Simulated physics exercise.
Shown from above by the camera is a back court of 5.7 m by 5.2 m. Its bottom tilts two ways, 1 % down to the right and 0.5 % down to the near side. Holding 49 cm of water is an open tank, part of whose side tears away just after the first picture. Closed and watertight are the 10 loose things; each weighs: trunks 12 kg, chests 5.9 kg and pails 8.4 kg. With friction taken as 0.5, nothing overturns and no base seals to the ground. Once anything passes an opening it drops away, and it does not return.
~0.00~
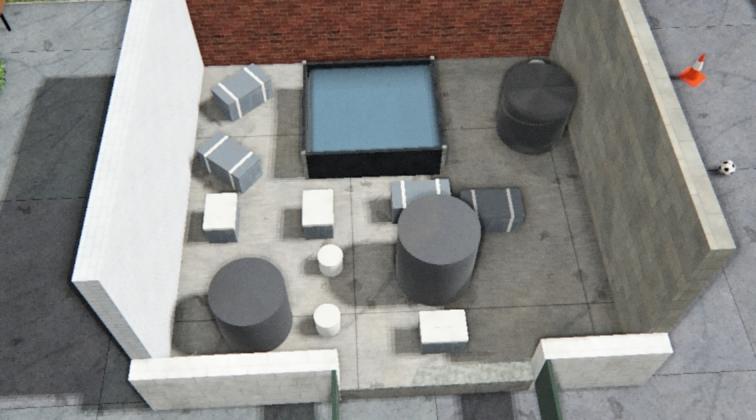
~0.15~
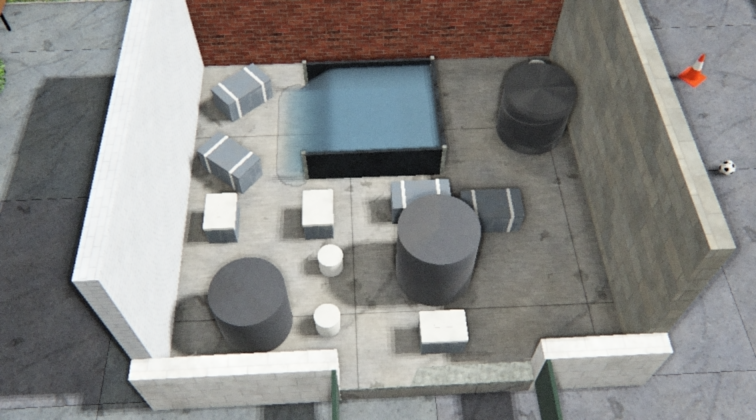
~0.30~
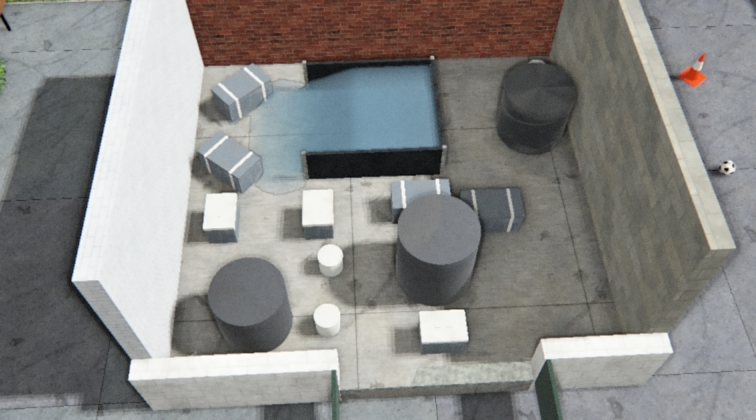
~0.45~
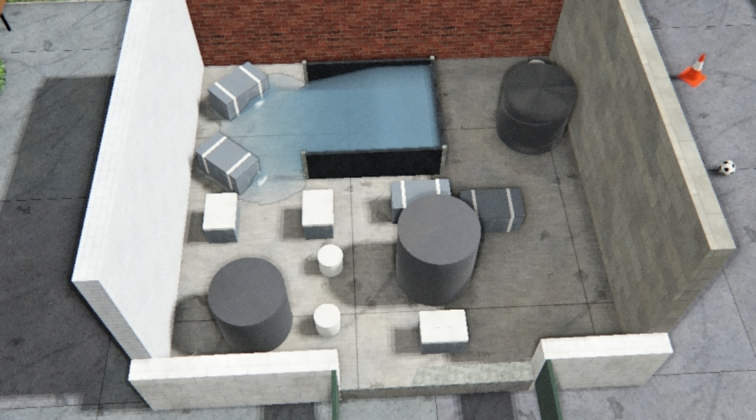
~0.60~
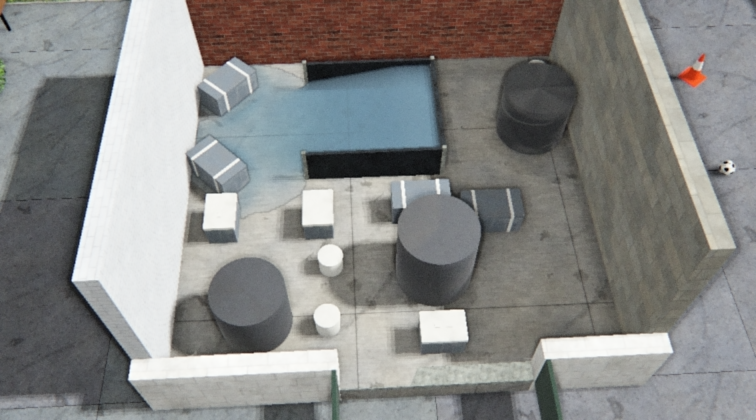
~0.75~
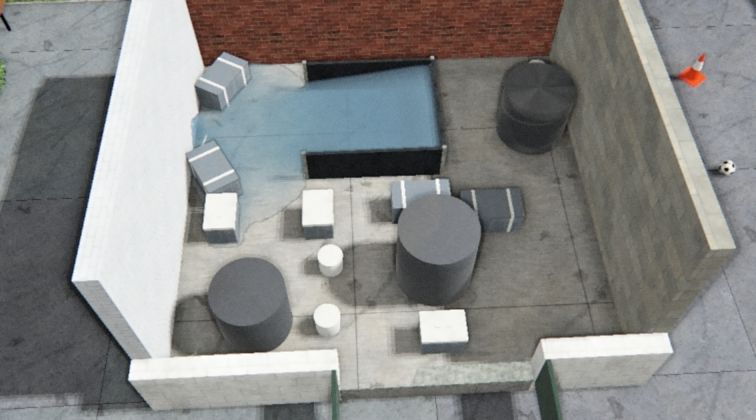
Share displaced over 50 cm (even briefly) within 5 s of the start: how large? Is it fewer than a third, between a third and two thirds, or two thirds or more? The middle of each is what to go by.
Looks like the middle band.
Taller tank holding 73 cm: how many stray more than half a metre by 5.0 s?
Count: 7.
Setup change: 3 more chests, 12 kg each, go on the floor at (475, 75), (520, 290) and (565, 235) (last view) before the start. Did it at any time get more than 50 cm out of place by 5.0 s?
The first comes out beyond the limit, the second within the limit, the third within the limit.
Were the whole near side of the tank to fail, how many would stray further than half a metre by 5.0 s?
Then the count would be 7.
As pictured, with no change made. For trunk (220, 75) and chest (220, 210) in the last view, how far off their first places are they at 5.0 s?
The first ends 80 centimetres from its start and the second 200 centimetres.
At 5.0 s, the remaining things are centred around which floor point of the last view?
Close to (371, 235).
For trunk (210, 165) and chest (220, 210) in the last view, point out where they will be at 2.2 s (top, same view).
Near (212, 259) and (190, 322).
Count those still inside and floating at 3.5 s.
Count at that moment: 3.
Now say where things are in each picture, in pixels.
A trunk at (241, 84) rests on the ground; a trunk at (228, 154) rests on the ground; 3.2 m2 under water; 0 of 10 have shifted, in the first frame.
A trunk at (241, 84) rests on the ground; a trunk at (228, 154) rests on the ground; 4.0 m2 under water; 0 of 10 have shifted, in the second frame.
A trunk at (241, 84) rests on the ground; a trunk at (228, 154) rests on the ground; water covers 4.8 m2; 0 of 10 have shifted, in the third frame.
A trunk at (237, 82) rests on the ground, 6 cm from its start; a trunk at (226, 155) rests on the ground; water covers 5.6 m2; 1 of 10 have shifted, in the fourth frame.
A trunk at (226, 78), on the bottom, 25 cm from its start; a trunk at (215, 159), on the bottom, 19 cm from its start; water covers 6.7 m2; 2 of 10 have shifted, in the fifth frame.
A trunk at (221, 73), on the bottom, 38 cm from its start; a trunk at (211, 166), on the bottom, 30 cm from its start; water covers 7.4 m2; 2 of 10 have shifted, in the sixth frame.
After 1.1 s 2 of 10 are over 50 cm from their spots; 2 afloat.
After 2.2 s 2 of 10 are over 50 cm from their spots; 3 afloat.
After 3.5 s 3 of 10 are over 50 cm from their spots; 3 afloat.
After 5.0 s 4 of 10 are over 50 cm from their spots, and 4 have been at some point; 5 afloat.
